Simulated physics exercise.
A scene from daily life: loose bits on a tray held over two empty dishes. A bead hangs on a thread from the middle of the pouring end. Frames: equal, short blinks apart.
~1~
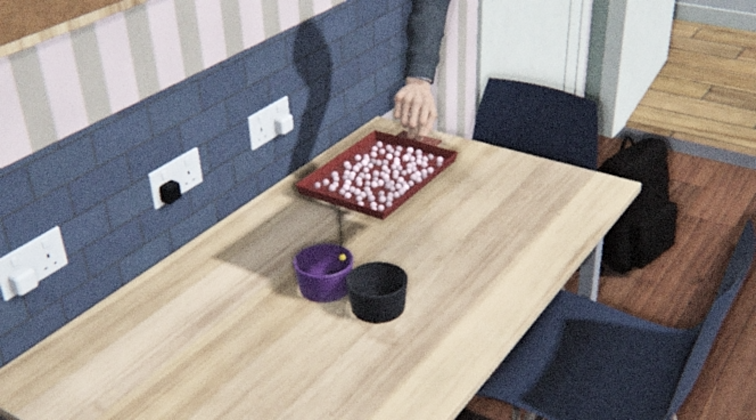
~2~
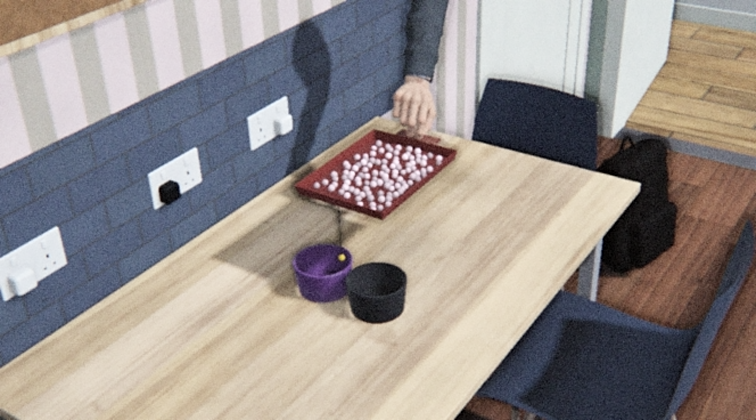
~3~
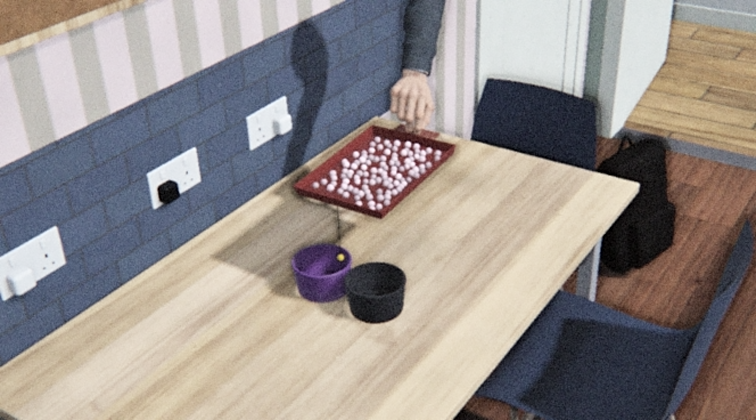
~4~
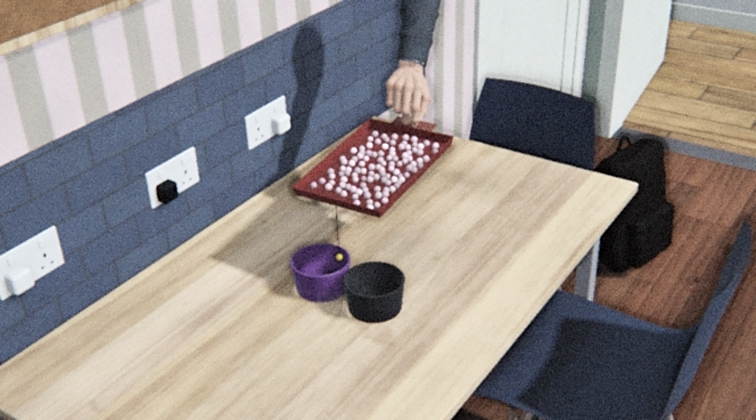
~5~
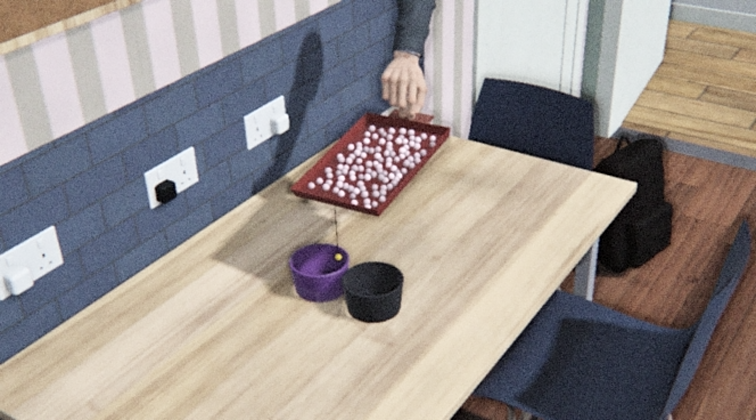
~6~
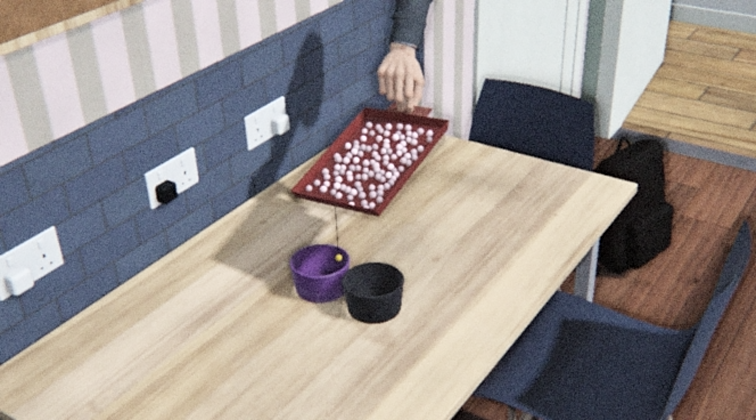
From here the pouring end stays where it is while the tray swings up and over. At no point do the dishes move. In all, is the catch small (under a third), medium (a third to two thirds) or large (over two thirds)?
Medium.
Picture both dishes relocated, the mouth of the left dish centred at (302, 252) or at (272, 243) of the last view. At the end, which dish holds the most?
Trial 1: The one on the left side. Trial 2: The one on the right side.
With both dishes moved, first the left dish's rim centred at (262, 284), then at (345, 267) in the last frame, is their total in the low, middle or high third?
On the first try the answer is less than a third, and on the second it is under a third.
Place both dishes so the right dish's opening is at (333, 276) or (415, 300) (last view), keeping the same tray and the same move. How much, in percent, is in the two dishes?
Around 90 and then 0 per cent.
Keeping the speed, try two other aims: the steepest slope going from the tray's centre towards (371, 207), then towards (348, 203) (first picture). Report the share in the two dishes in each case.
About 90 %, then 30 %.
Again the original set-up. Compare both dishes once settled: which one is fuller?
Fuller at the end: The leftward dish.
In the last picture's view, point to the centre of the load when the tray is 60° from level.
Centre estimate: (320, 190).
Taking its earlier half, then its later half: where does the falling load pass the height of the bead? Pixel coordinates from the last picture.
(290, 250) for the early half, (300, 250) for the late half.
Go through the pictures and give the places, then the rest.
In the first picture, corners of the pouring end (299, 184) and (383, 210), level; middle of the load (382, 174), sugar pearls; left dish (307, 285); right dish (361, 306); bead on its thread (342, 258).
In the second picture, corners of the pouring end (298, 185) and (382, 211), level; middle of the load (382, 174).
In the third picture, corners of the pouring end (297, 185) and (380, 210), tipped barely, lowest at the left corner; middle of the load (380, 171).
In the fourth picture, corners of the pouring end (295, 186) and (378, 209), tipped a little, lowest at the left corner; middle of the load (378, 167).
In the fifth picture, corners of the pouring end (294, 188) and (377, 208), tipped a little, lowest at the left corner; middle of the load (375, 164).
In the sixth picture, corners of the pouring end (294, 190) and (376, 208), tipped clearly, lowest at the left corner; middle of the load (373, 162), every one on the move; left dish (303, 286); right dish (357, 306).
Just after the last frame, tray tipped steeply; almost all on the tray; just a few in the left dish; just a few outside both; about a tenth in the air.
A moment on, tray tipped right over; about a tenth on the tray; roughly a third in the left dish; roughly a third outside both; roughly a quarter in the air.
Further on, tray tipped past a quarter turn; roughly half in the left dish; roughly half outside both.
When it is over, tray tipped past a quarter turn; not one in the right dish; roughly half in the left dish; roughly half outside both.
